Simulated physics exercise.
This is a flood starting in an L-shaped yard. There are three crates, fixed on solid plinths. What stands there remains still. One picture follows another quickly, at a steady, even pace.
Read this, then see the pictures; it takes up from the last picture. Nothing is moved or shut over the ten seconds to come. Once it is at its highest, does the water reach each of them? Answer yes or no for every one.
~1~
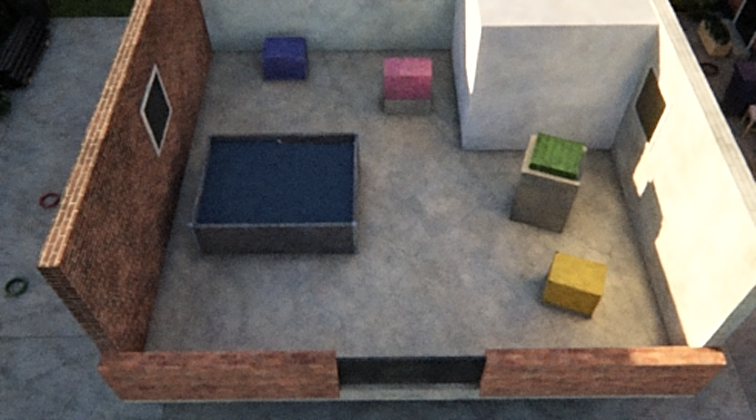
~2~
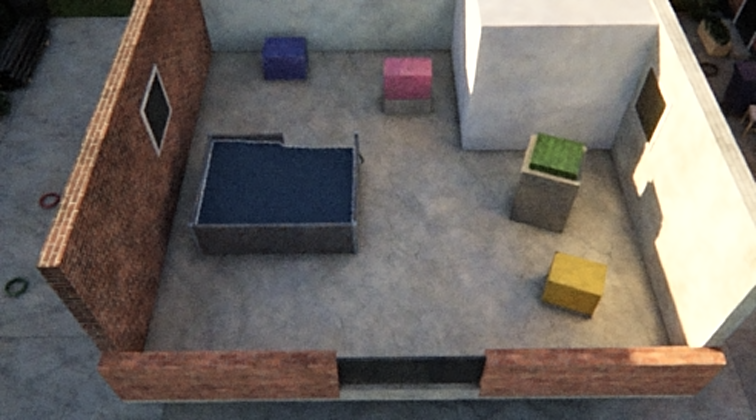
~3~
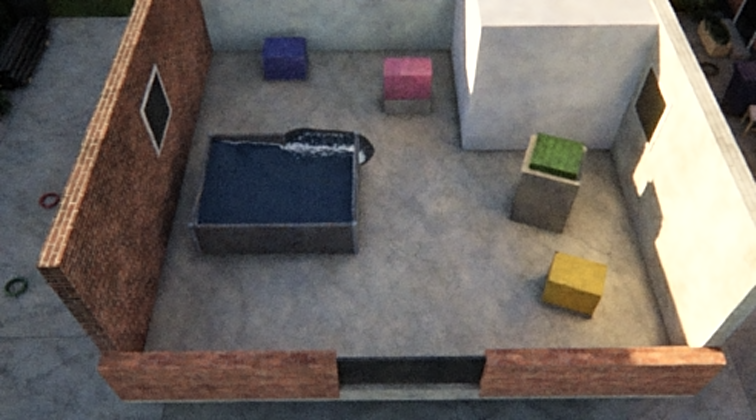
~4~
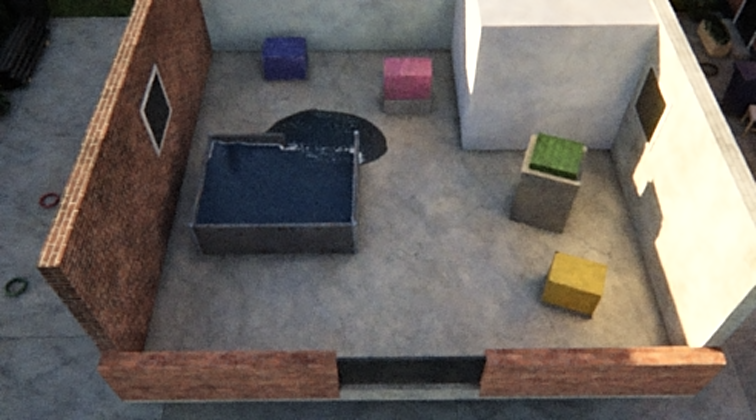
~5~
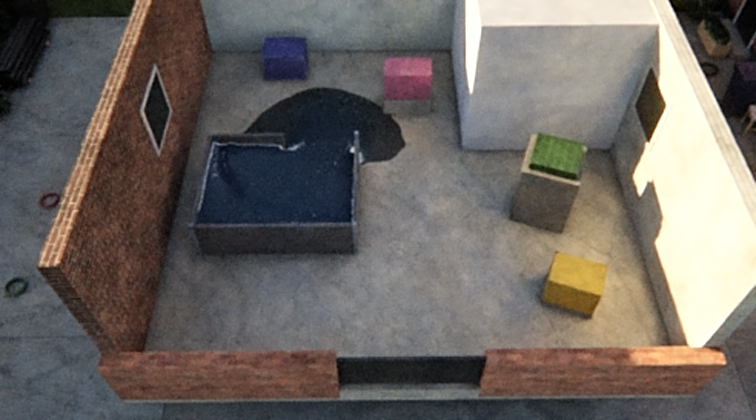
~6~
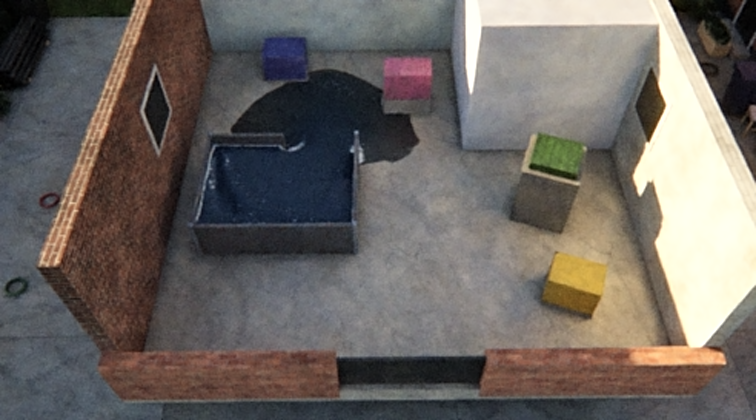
Pink crate: No, it stays dry; blue crate: Yes, it gets wet; yellow crate: No, it stays dry.
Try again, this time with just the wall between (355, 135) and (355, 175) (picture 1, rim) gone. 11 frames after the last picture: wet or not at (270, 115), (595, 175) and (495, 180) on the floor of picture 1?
Those three come out moisture-free, soaked and soaked, one after another.
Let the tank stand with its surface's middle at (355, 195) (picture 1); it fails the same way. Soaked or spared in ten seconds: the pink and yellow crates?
Well, the pink crate is drenched, and the yellow crate holds out too.
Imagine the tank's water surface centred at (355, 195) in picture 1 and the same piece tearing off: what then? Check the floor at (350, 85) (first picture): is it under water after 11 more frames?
That spot: Swamped.
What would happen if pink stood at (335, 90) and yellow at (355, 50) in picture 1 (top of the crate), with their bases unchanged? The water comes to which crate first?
The pink one.
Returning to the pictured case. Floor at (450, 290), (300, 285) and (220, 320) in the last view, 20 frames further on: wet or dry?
In turn: No water, not flooded, dry.
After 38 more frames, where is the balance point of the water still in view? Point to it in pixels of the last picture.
The water's centre sits above (329, 148).
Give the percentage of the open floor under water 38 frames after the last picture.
My guess is around 75 in a hundred.
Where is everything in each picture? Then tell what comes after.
The first picture shows the tank at (279, 180) is whole and still.
In the second picture, the front is at a hidden place, out from the gap on the tank's far side.
In the third picture, water pours out on the tank's far side and has run to a hidden place.
In the fourth picture, water pours out on the tank's far side and has run to (310, 113).
In the fifth picture, the front is at (315, 91), out from the gap on the tank's far side.
In the sixth picture, water pours out on the tank's far side and has run to (319, 73).
A moment on, water covers 20 % of the floor; the pink crate water round its plinth, the blue crate water round its plinth, the yellow crate not reached.
Next, water covers 30 % of the floor; the pink crate water round its plinth, the blue crate water round its plinth, the yellow crate not reached.
Then, water covers 40 % of the floor; the pink crate water round its plinth, the blue crate water round its plinth, the yellow crate not reached.
Later, water covers 75 % of the floor; the pink crate water round its plinth, the blue crate water round its plinth, the yellow crate water round its plinth.
In the end, water covers 90 % of the floor; the pink crate stayed above the water, the blue crate was topped, the yellow crate stayed above the water.
